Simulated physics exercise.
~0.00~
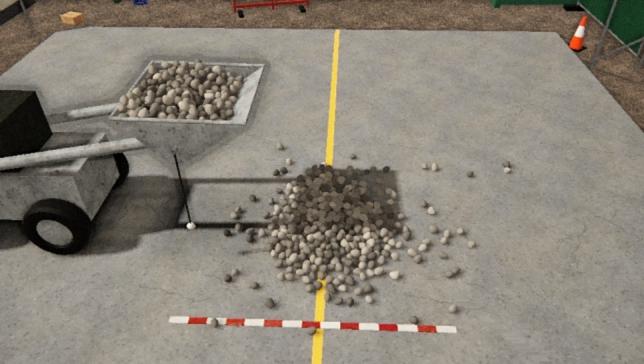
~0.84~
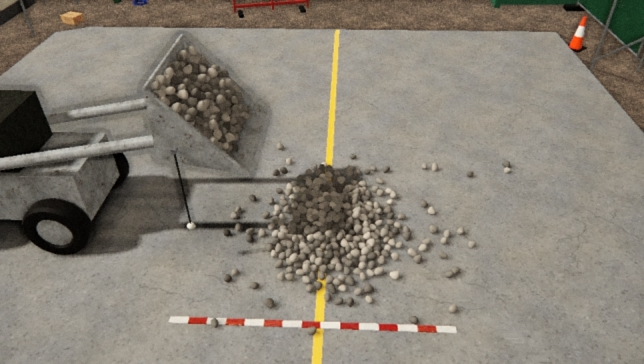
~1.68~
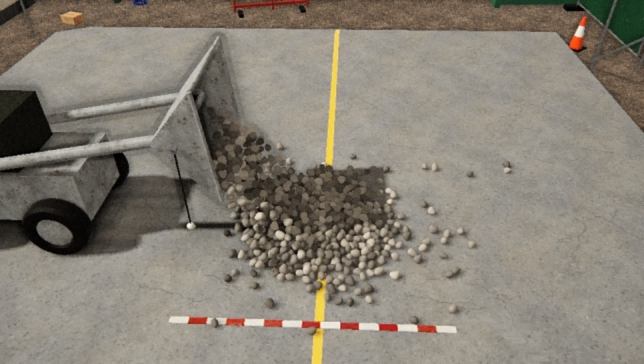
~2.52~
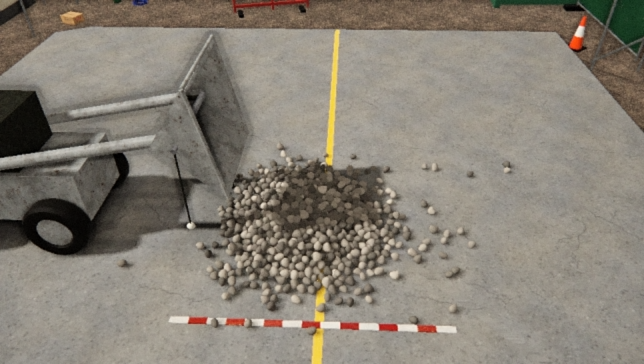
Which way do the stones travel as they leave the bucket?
They move to the right, dropping out of the tipped bucket toward the pile already on the ground.
